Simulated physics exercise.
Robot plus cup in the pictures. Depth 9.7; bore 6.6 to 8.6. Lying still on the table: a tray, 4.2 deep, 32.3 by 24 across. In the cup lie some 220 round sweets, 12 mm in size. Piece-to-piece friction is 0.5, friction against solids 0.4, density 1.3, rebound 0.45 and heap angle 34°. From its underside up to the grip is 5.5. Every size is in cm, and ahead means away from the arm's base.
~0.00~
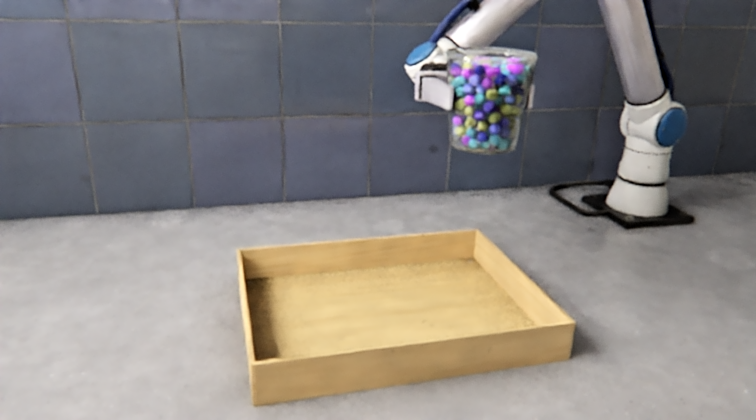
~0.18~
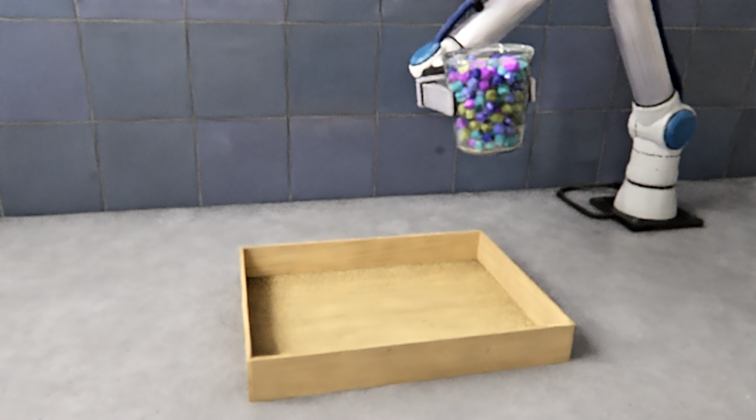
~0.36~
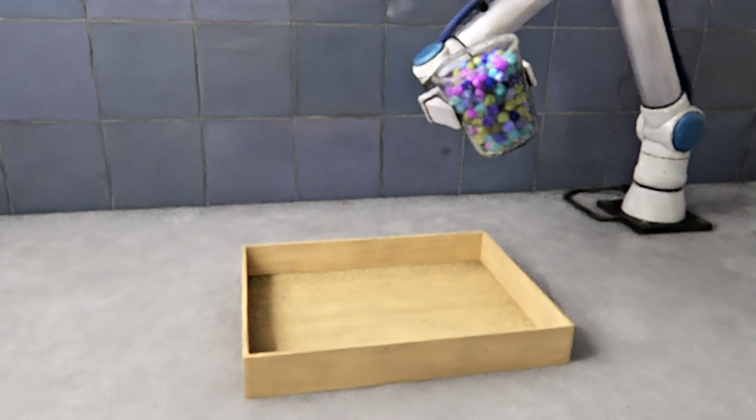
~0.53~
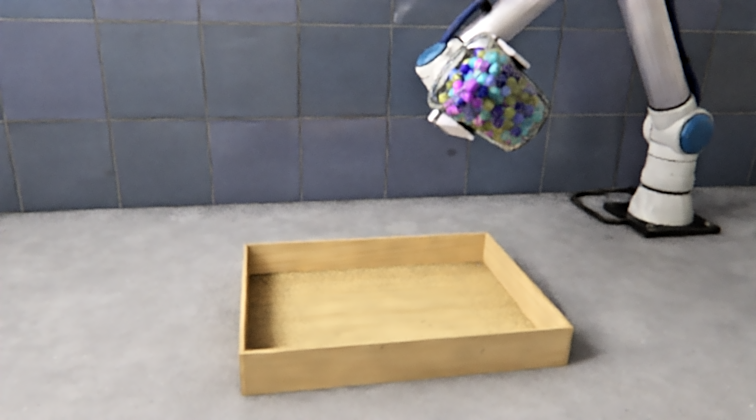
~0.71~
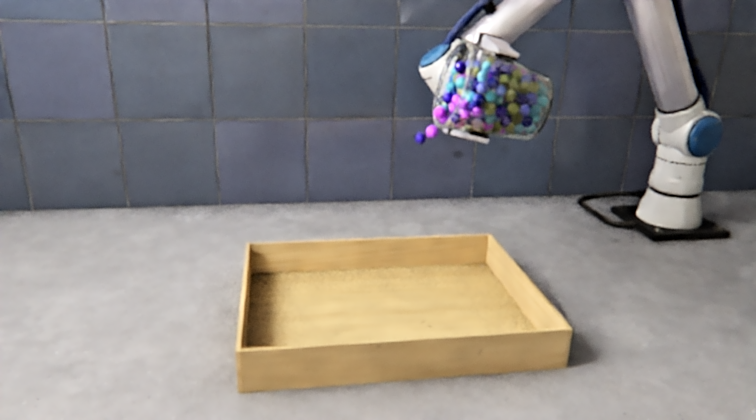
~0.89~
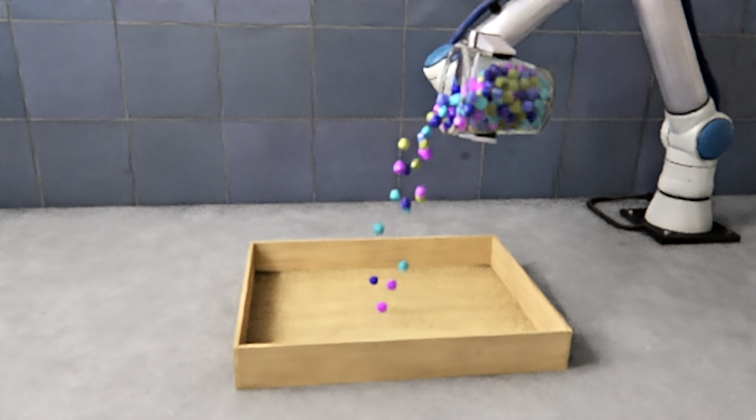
On a grey table by a blue tiled wall, a robot arm tilting a clear cup and pouring colourful balls into a wooden tray.
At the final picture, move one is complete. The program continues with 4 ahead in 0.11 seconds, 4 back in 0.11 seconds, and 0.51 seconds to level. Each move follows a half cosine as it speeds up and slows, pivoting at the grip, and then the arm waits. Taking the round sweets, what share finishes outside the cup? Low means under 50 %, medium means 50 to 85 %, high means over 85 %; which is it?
It is medium.
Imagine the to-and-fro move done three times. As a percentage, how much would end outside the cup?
Approx. 90 per cent.
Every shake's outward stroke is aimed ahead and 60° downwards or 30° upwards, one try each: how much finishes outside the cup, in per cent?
Roughly 30 per cent, then 80 per cent.
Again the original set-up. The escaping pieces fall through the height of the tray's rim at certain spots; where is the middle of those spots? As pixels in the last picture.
Their middle sits near (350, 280).
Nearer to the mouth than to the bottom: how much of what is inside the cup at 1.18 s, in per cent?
Some 65 percent is in that half.
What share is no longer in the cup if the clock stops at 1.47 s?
70 %.
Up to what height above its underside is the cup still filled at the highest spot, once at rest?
5.0 cm.
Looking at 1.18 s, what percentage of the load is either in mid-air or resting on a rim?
Logged share: Close to 45 per cent.
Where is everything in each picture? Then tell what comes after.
In the first frame, cup middle at (487, 102), level; upper third of the load around (490, 73), from x 455 to 525, top at y 60; 222 in the cup.
In the second frame, cup middle at (489, 101), tilted 8° forward; upper third of the load around (492, 74), from x 455 to 520, top at y 60.
In the third frame, cup middle at (491, 100), tilted 29° forward; upper third of the load around (493, 76), from x 450 to 525, top at y 55.
In the fourth frame, cup middle at (493, 98), tilted 54° forward; upper third of the load around (490, 77), from x 445 to 540, top at y 55.
In the fifth frame, cup middle at (495, 97), tilted 75° forward; upper third of the load around (493, 80), from x 420 to 540, top at y 65; 220 in the cup, 2 in flight or on a rim.
In the sixth frame, cup middle at (497, 96), tilted 83° forward; upper third of the load around (505, 85), from x 375 to 545, top at y 65; 203 in the cup, 4 in the tray, 15 in flight or on a rim.
After 1.18 s, tilted 79° forward, highest piece 25 above the table; 73 in the cup, 49 in the tray, 100 in flight or on a rim.
After 1.47 s, tilted 16° forward, highest piece 29 above the table; 148 in the tray, 69 in the cup, 4 on the table or floor, 1 in flight or on a rim.
After 1.82 s, level, highest piece 25 above the table; 149 in the tray, 69 in the cup, 4 on the table or floor.
After 2.87 s, level, highest piece 25 above the table; 149 in the tray, 69 in the cup, 4 on the table or floor.
At rest, 149 in the tray, 69 in the cup, 4 on the table or floor. That is 69 % outside the cup.
